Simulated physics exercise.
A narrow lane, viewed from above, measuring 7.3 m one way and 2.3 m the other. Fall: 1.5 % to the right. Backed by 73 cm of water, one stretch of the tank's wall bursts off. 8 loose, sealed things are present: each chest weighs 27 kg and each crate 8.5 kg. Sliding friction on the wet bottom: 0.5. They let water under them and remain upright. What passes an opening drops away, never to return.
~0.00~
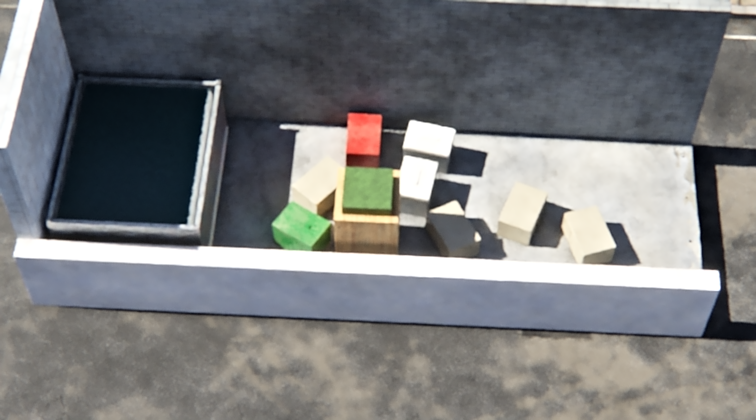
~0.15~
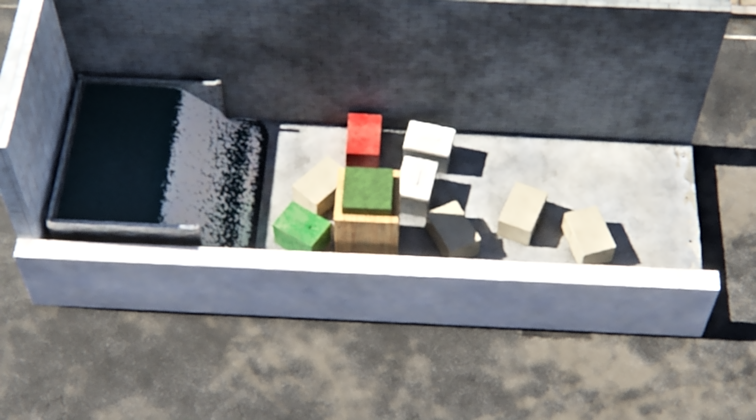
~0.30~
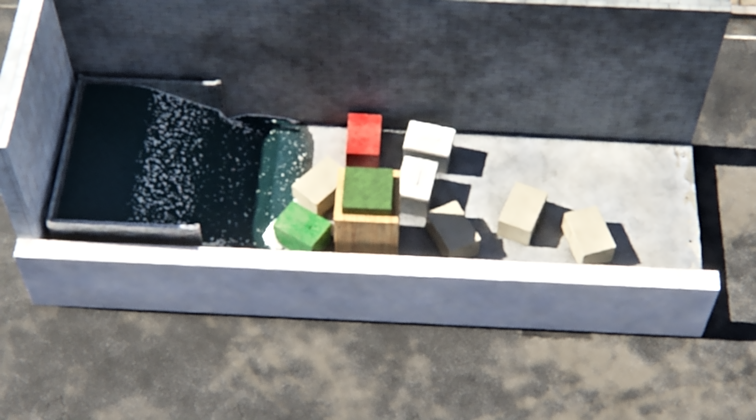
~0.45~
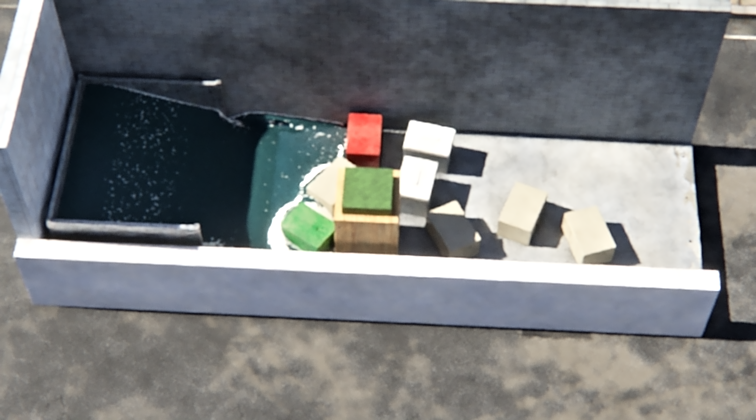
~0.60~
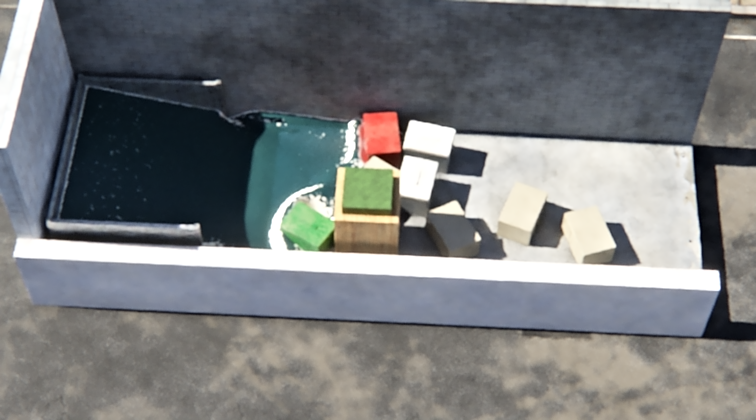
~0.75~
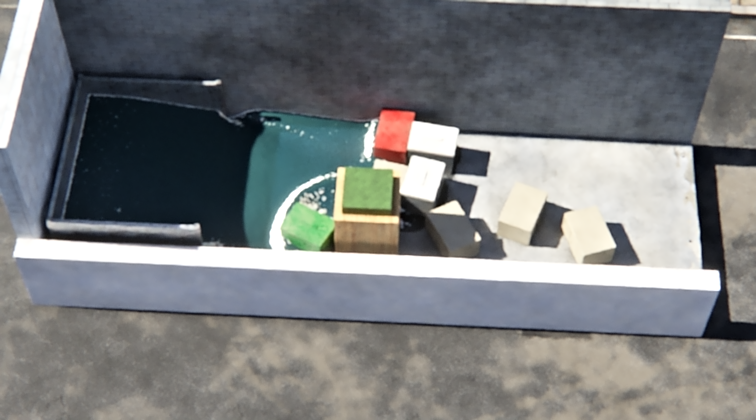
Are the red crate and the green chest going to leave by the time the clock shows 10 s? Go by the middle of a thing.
Short answer: Red crate goes free, green chest is still held.
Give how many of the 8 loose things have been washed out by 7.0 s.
That makes 7 by then.
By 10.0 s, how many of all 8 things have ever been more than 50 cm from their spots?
I count 8.
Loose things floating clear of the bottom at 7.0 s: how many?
At that instant the tally stands at 0.
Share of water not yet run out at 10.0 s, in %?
About 28 in a hundred parts of the water.
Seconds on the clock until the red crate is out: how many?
Near 2.5 s.
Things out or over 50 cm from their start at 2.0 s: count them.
The number by then is 7.
After 2.0 s the red crate is near (568, 145), 2.4 m from its start, afloat; the green chest is near (305, 186), 0.4 m from its start, afloat; 0 of 8 are out; 4 afloat.
After 4.5 s the red crate has gone out; the green chest is near (495, 148), 2.5 m from its start, aground; 7 of 8 are out; 0 afloat.
After 7.0 s the red crate has gone out; the green chest is near (507, 149), 2.7 m from its start, aground; 7 of 8 are out; 0 afloat.
After 10.0 s the red crate has gone out; the green chest is near (507, 149), 2.7 m from its start, aground; 7 of 8 are out; 0 afloat.
